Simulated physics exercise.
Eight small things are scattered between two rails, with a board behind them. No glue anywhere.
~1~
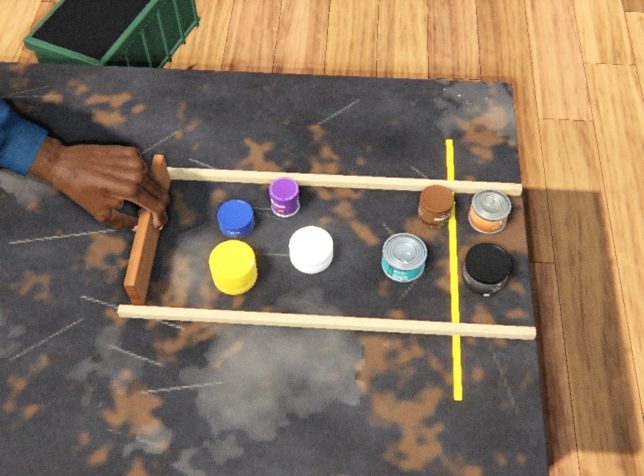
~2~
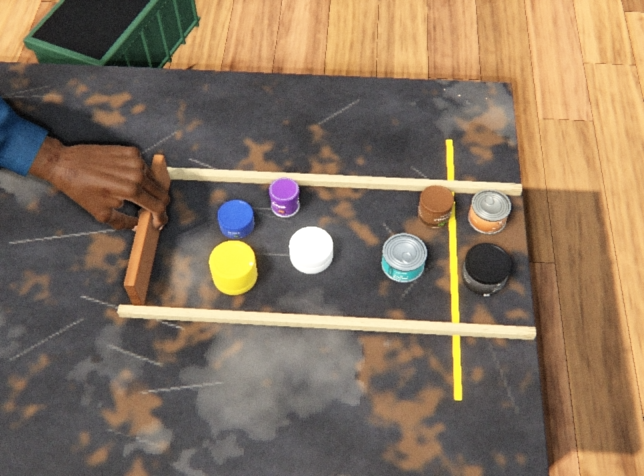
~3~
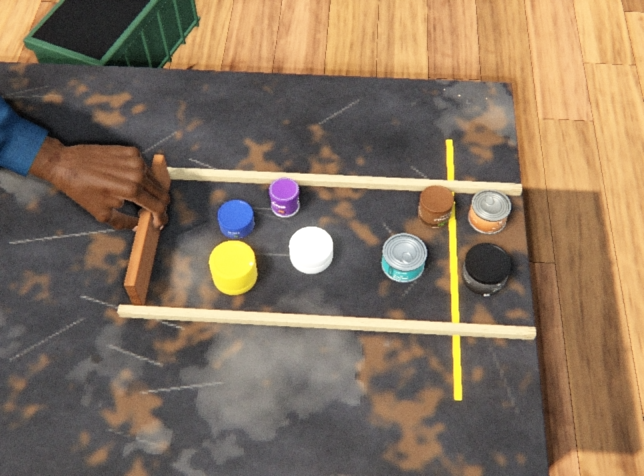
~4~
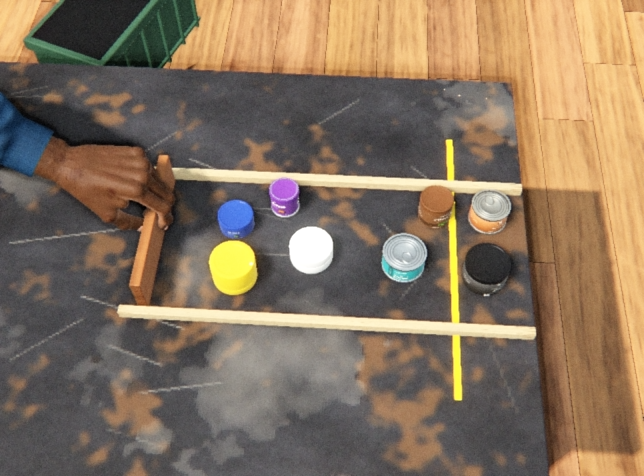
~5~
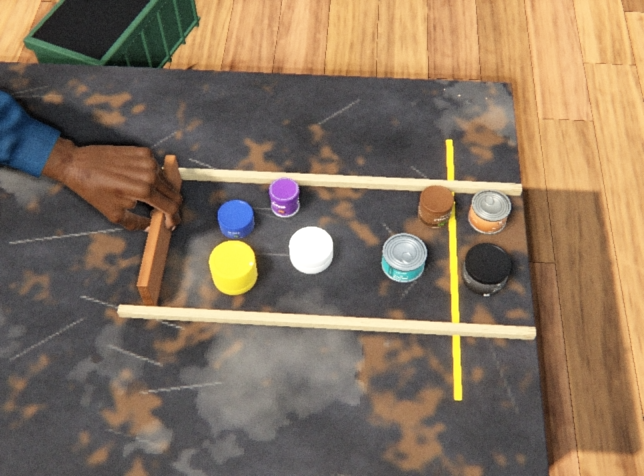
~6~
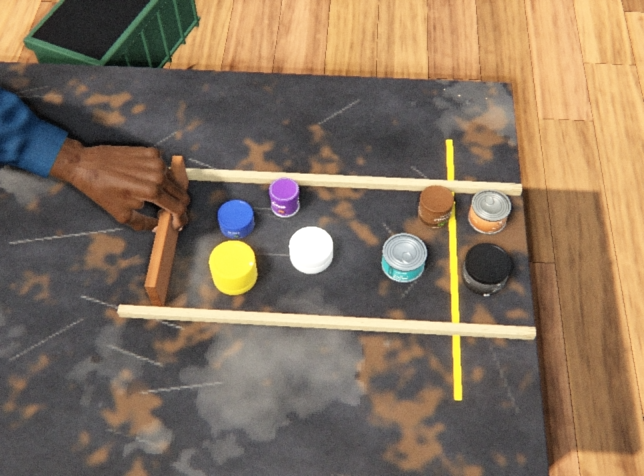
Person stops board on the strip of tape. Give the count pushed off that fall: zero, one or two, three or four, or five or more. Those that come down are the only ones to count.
Well, a single one or a pair drops off the table this time.
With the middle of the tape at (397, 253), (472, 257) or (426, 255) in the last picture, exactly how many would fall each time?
In order, the counts are 0, 2 and 0.
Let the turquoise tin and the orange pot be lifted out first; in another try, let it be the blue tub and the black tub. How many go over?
Result, first then second: 0, 1.
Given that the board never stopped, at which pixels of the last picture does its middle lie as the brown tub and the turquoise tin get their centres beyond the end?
At (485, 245) for the brown tub; at (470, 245) for the turquoise tin.
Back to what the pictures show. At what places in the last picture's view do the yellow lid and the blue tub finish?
About (479, 296), and about (471, 226).
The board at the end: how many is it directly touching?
The number is 4.
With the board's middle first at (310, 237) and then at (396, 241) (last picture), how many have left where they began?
The counts are 4 and 7.
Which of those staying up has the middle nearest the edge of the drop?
That would be the turquoise tin.
Soon after, none off yet; orange pot at rest near (489, 212); black tub at rest near (486, 270); brown tub at rest near (436, 207).
By the end, the number that fall off is one or two; fallen, black tub and orange pot.
